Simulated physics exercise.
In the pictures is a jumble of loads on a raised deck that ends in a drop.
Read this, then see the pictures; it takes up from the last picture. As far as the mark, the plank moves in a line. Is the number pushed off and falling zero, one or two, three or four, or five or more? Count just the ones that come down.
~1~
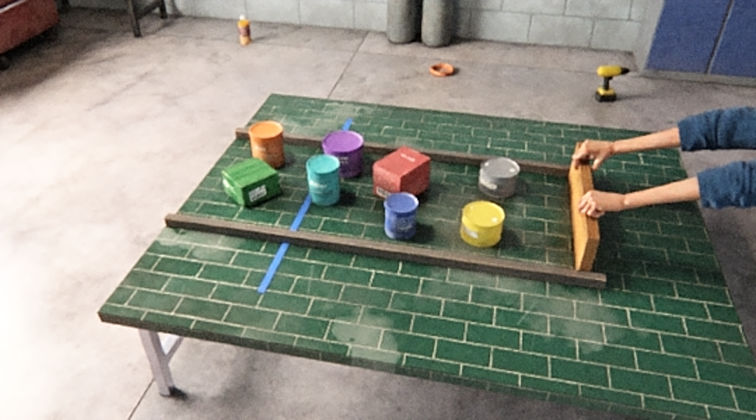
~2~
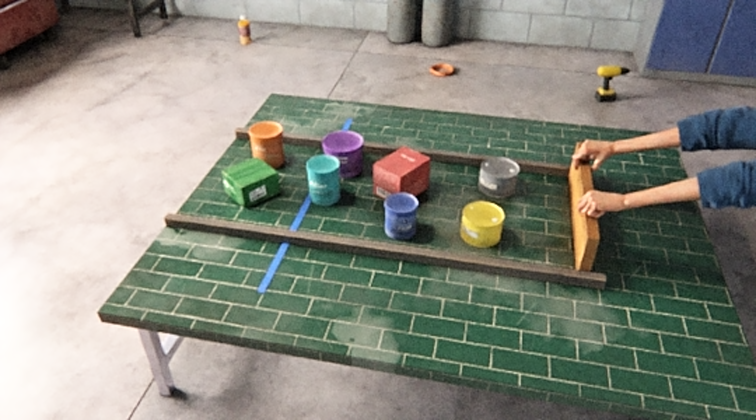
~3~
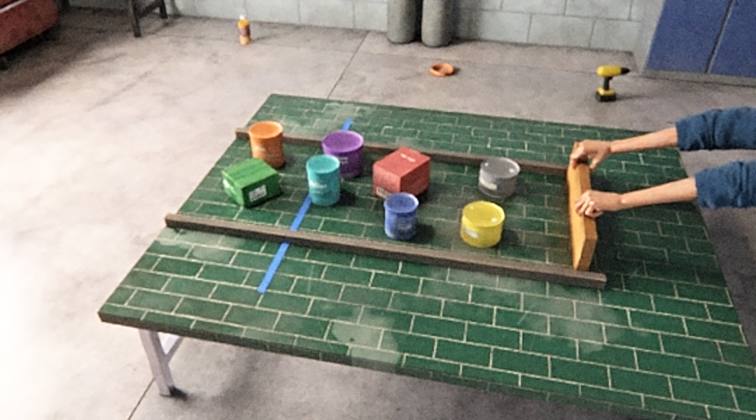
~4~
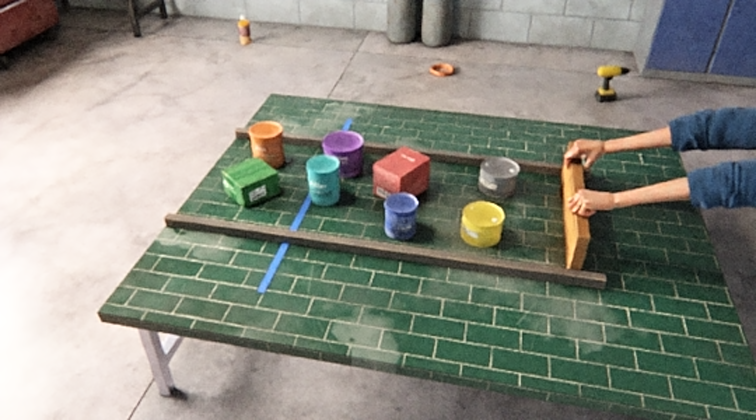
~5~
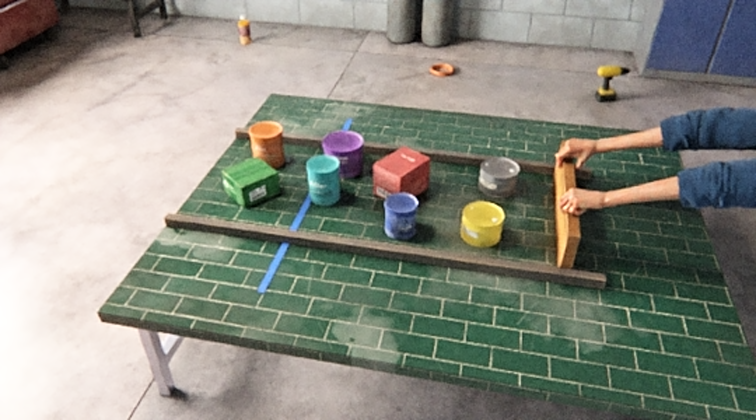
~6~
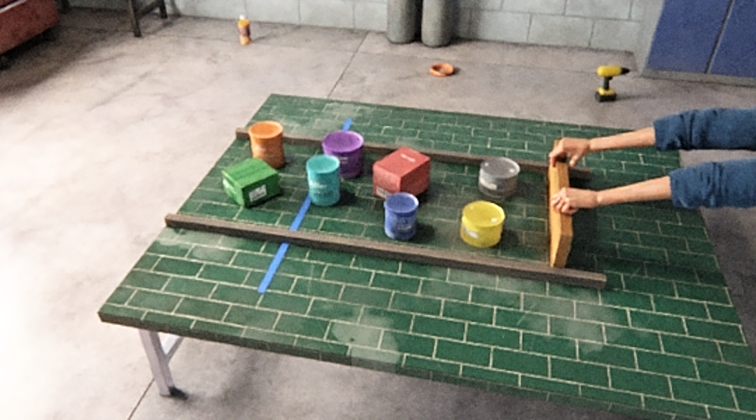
It is zero.
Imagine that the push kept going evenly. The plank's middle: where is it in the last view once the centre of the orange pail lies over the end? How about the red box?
First one: Around (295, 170). Other one: Around (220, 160).
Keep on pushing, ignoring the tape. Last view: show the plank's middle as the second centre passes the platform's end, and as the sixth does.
About (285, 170), then (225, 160).
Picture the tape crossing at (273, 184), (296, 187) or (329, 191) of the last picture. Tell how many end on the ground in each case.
Respectively, 2, 0 and 0.
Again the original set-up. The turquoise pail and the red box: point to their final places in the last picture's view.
(261, 175) and (299, 169), approximately.
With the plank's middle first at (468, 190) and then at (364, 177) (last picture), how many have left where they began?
First 2, after that 6.
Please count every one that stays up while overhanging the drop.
0 of them.
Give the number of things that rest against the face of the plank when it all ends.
Count: 3.
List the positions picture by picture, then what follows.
Orange pail (268, 146); green parcel (251, 182); turquoise pail (324, 181); plank (582, 204); tape (314, 189), in the first frame.
Green parcel (251, 182); red box (402, 176), in the second frame.
Turquoise pail (324, 181); grey canister (498, 177), in the third frame.
Orange pail (268, 146); plank (574, 203), in the fourth frame.
Green parcel (251, 182); blue pail (401, 217), in the fifth frame.
Orange pail (268, 146); green parcel (251, 182); turquoise pail (324, 181); plank (559, 201); tape (314, 189), in the sixth frame.
Early on, none off yet; orange pail at rest near (268, 146); green parcel at rest near (251, 182); turquoise pail at rest near (324, 181).
Finally, the number that fall off is zero.
